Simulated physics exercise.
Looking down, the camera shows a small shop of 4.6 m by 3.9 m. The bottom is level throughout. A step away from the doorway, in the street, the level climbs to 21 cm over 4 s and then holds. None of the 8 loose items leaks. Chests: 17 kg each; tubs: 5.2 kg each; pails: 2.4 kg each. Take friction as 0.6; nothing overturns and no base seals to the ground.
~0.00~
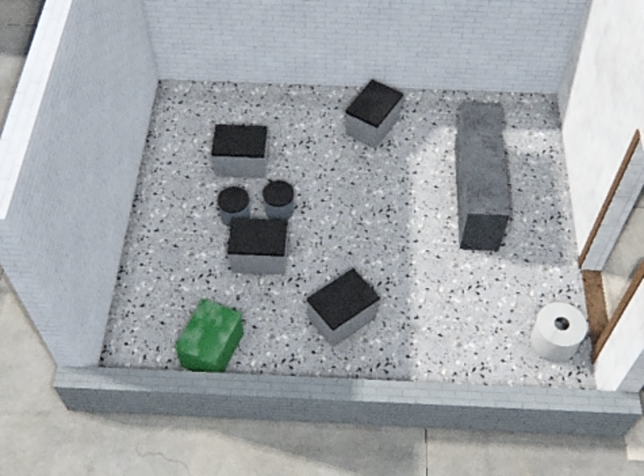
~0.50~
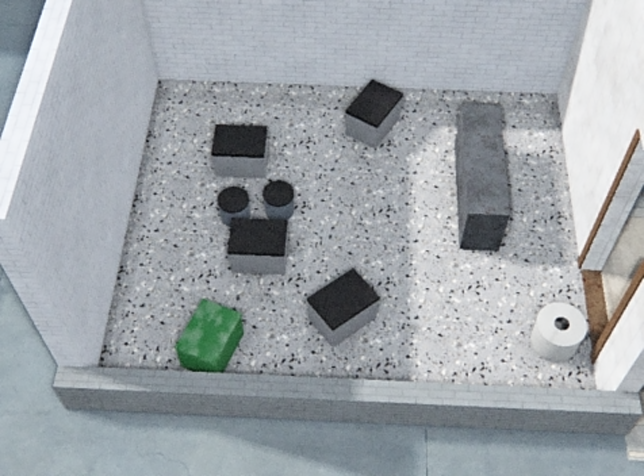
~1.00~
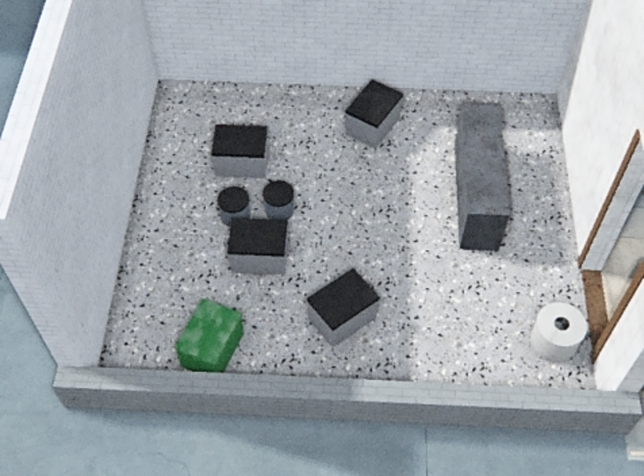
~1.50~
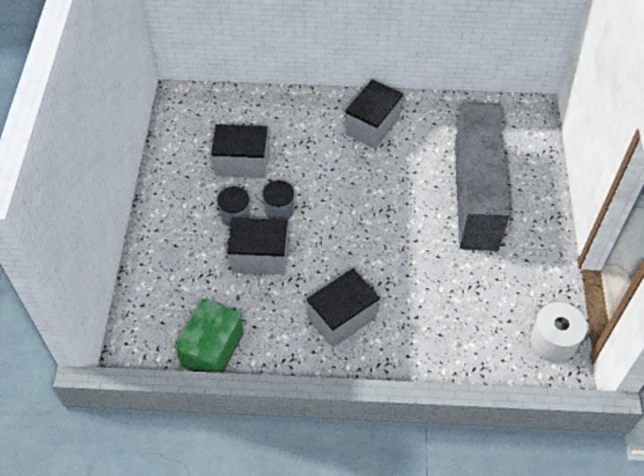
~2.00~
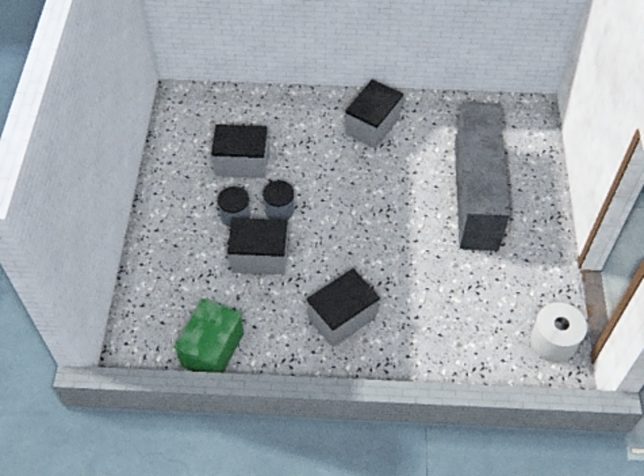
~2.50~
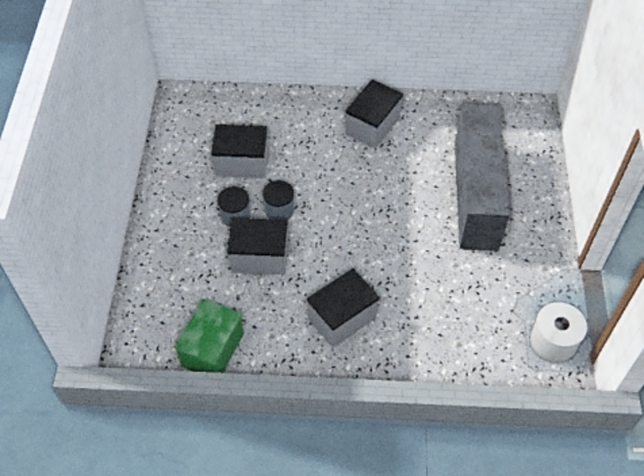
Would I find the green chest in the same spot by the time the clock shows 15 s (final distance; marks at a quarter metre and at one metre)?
My money says it heads well off.
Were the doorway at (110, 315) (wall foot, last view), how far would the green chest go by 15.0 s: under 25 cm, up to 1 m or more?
With that change, the green chest travels a long distance.
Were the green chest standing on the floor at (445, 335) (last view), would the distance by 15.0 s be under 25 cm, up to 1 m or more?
It goes a long way.
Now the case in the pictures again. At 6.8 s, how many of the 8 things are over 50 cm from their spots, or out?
The answer is 2.
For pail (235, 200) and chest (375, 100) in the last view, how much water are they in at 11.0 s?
Depths: Near 8 cm, then near 4 cm.
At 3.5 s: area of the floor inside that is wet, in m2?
About 2.5 m2.
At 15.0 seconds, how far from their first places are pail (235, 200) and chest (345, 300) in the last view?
In turn: 200 cm, 250 cm.
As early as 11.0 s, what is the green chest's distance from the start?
It has shifted about 80 cm.
After 3.5 s the green chest is near (209, 330), 0.0 m from its start, aground; 0 afloat.
After 6.8 s the green chest is near (196, 324), 0.1 m from its start, aground; 1 afloat.
After 11.0 s the green chest is near (135, 283), 0.9 m from its start, afloat; 6 afloat.
After 15.0 s the green chest is near (192, 117), 2.5 m from its start, afloat; 8 afloat.
